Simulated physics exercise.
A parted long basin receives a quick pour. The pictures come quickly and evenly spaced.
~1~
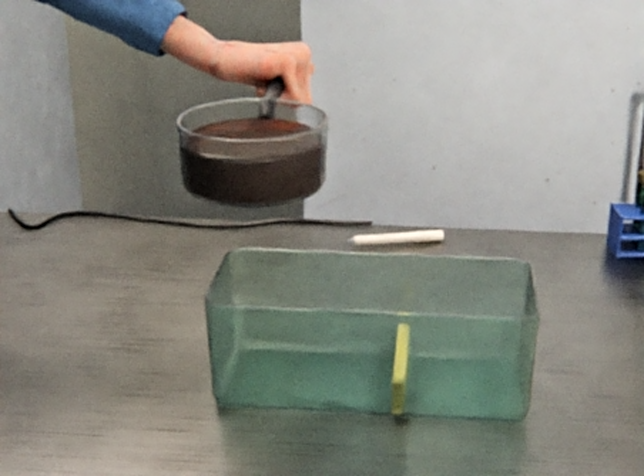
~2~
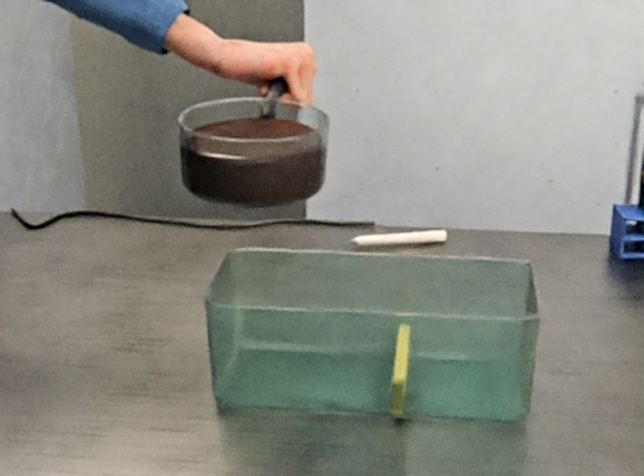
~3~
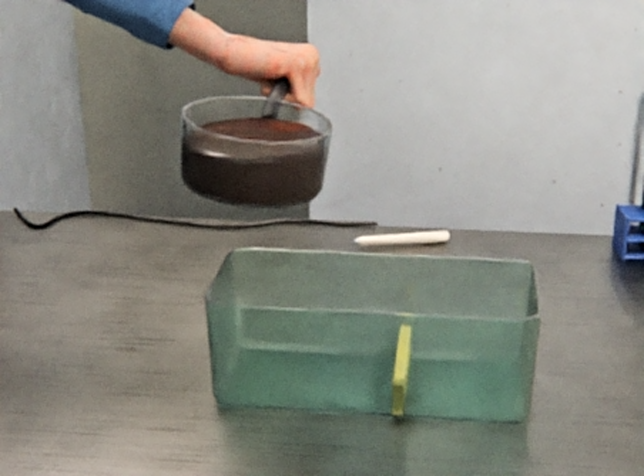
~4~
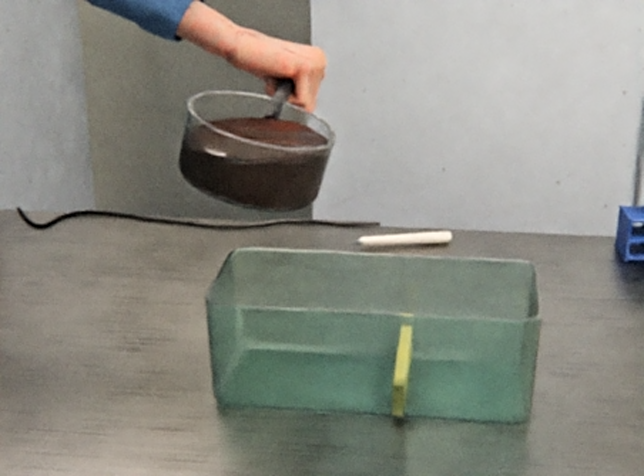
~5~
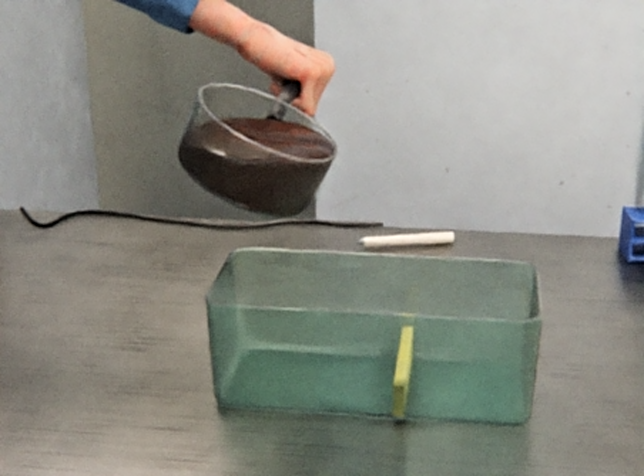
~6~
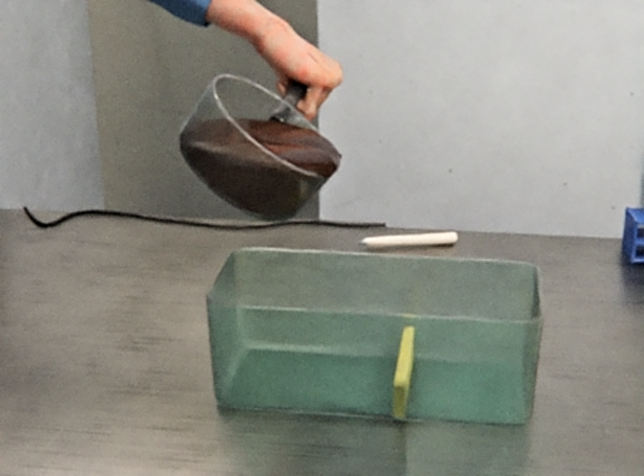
We see a hand holding a round glass vessel of dark brown liquid above a long, greenish basin with a yellow divider, then steadily tilting it to the right until the liquid reaches the lowered rim.
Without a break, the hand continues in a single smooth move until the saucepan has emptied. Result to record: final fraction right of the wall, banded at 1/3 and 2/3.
The right side of the wall holds a small share, below one third.
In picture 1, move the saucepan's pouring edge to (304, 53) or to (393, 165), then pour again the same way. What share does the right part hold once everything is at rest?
Roughly 20 % and 50 %.
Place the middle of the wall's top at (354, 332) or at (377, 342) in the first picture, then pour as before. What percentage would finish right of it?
Roughly 55 per cent, and 35 per cent.
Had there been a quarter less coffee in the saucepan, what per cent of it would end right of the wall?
I'd put it at some 10 %.
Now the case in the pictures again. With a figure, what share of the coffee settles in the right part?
I'd say near 20 in a hundred.
A moment on, the saucepan is tipped right over and 14 per cent is still to pour, 42 is left of the wall and 3 right of it.
Next, the saucepan is tipped right over and 2 per cent is still to pour, 79 is left of the wall and 11 right of it.
Then the saucepan is tipped right over and 0 per cent is still to pour, 75 is left of the wall and 19 right of it.
Later the saucepan is tipped right over and 0 per cent is still to pour, 75 is left of the wall and 20 right of it.
In the end 75 per cent lies left of the wall, 20 right of it and 5 outside.
